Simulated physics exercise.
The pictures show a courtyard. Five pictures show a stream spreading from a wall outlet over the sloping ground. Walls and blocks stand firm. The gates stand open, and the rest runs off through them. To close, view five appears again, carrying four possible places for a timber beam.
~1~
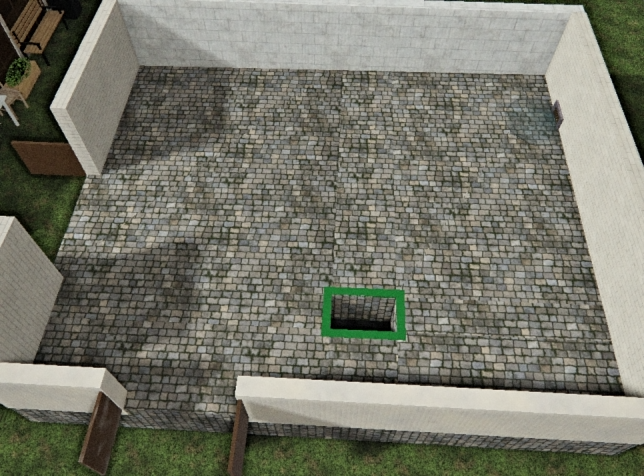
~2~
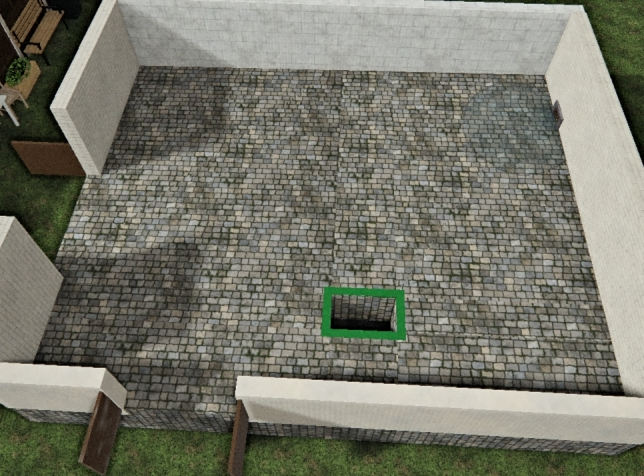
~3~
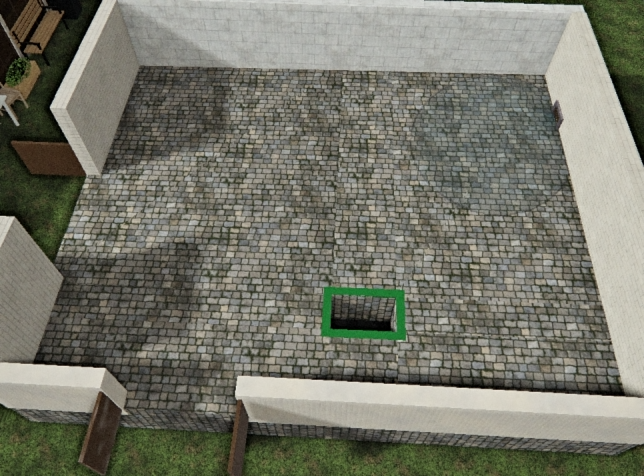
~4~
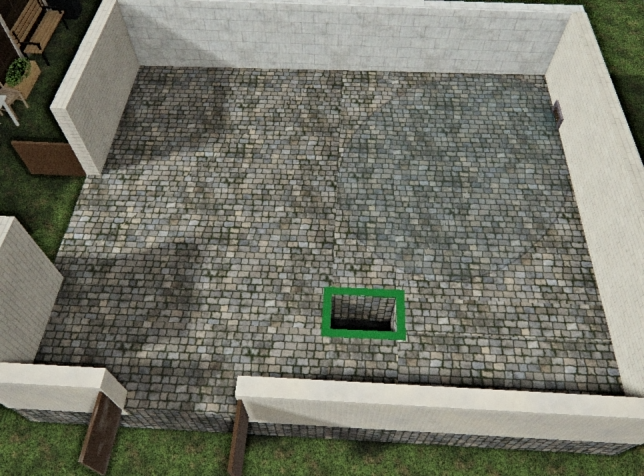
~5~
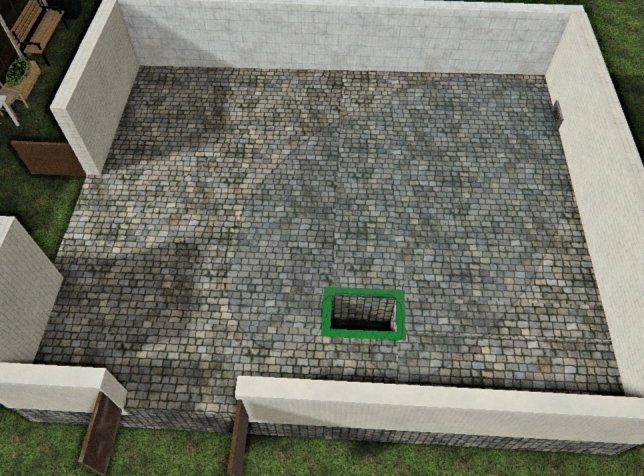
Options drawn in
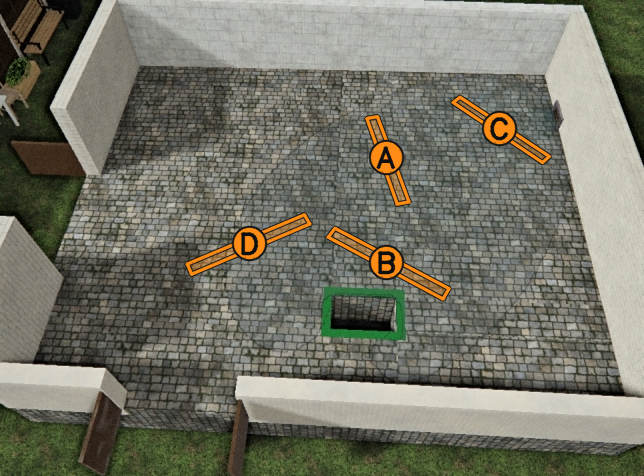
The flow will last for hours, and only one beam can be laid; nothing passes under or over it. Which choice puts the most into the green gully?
A works best here.
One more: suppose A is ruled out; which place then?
Place D.
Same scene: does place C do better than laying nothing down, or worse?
Place C is worse.
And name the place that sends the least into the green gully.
It is B.
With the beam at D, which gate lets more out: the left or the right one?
The right one.
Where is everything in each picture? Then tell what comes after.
Outfall at (558, 115); green gully at (364, 313); open gate at (187, 395); open gate at (83, 223); water covers 2 % of the ground and shows as far out as (512, 113); green gully still dry.
Water covers 6 % of the ground and shows as far out as (468, 129); green gully still dry.
Water covers 13 % of the ground and shows as far out as (415, 155); green gully still dry.
Water covers 24 % of the ground and shows as far out as (359, 227); green gully still dry.
Water covers 38 % of the ground and shows as far out as (238, 305); green gully taking water.
On the marked copy, A from (372, 117) to (403, 202); B from (331, 232) to (446, 293); C from (456, 99) to (545, 159); D from (189, 269) to (307, 219).
For place A, about 45 % of the stream runs into the green gully, about 44 % out by the gates.
For place B, next to none of the stream runs into the green gully, about 98 % out by the gates.
For place C, about 10 % of the stream runs into the green gully, about 88 % out by the gates.
For place D, about 31 % of the stream runs into the green gully, about 66 % out by the gates.
